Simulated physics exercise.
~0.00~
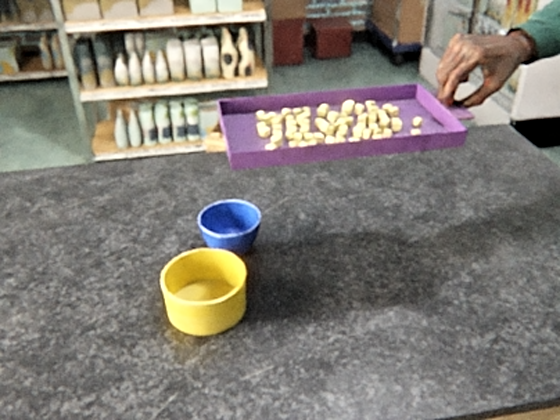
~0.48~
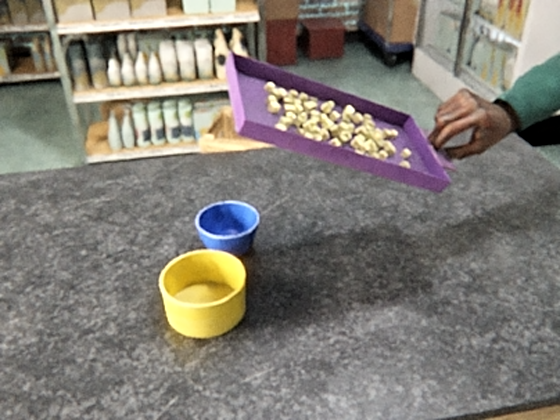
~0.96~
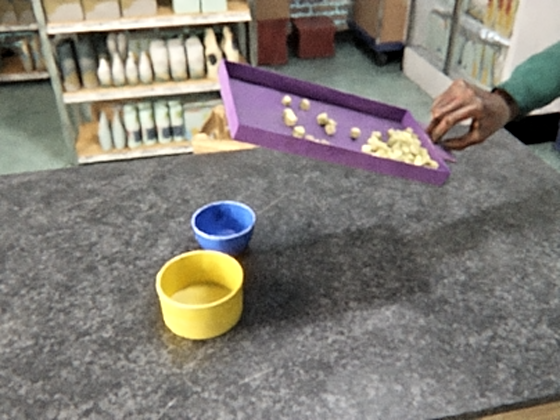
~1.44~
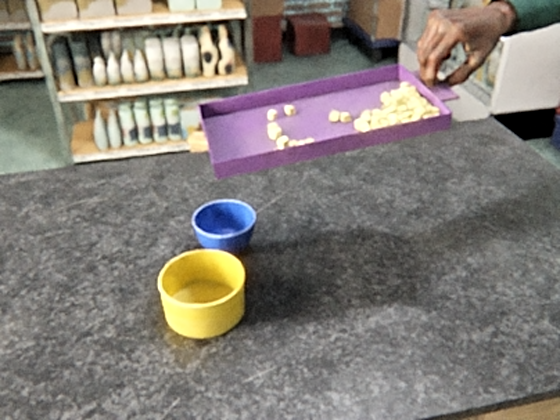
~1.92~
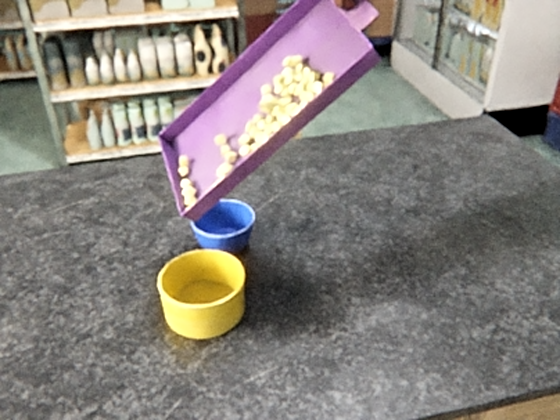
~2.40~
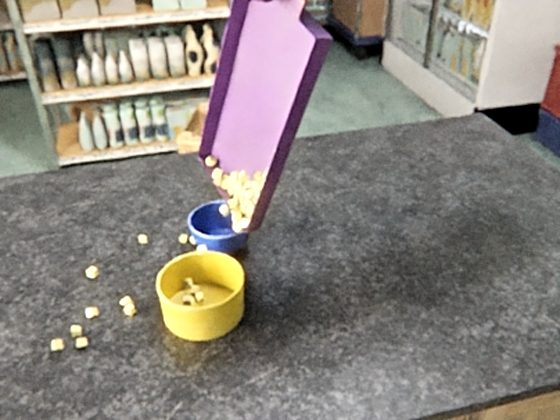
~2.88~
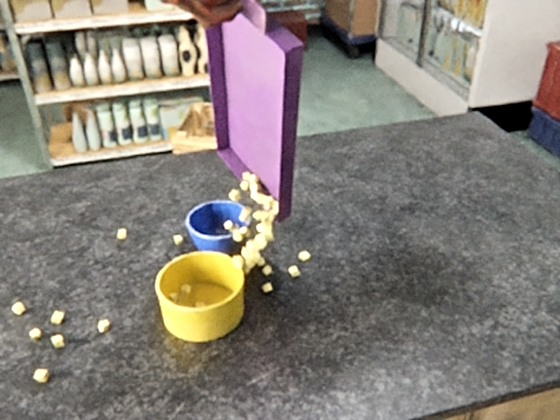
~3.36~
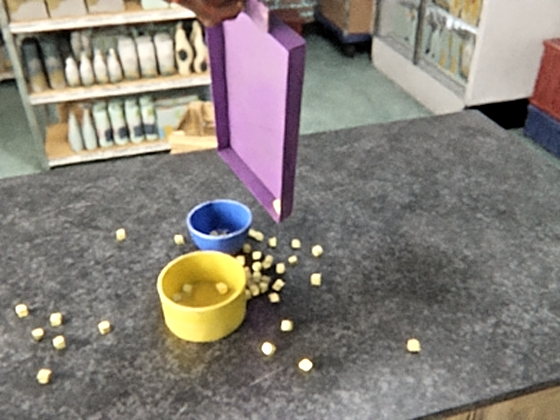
On a dark tabletop, a hand tips a purple tray and most pale cubes scatter outside.
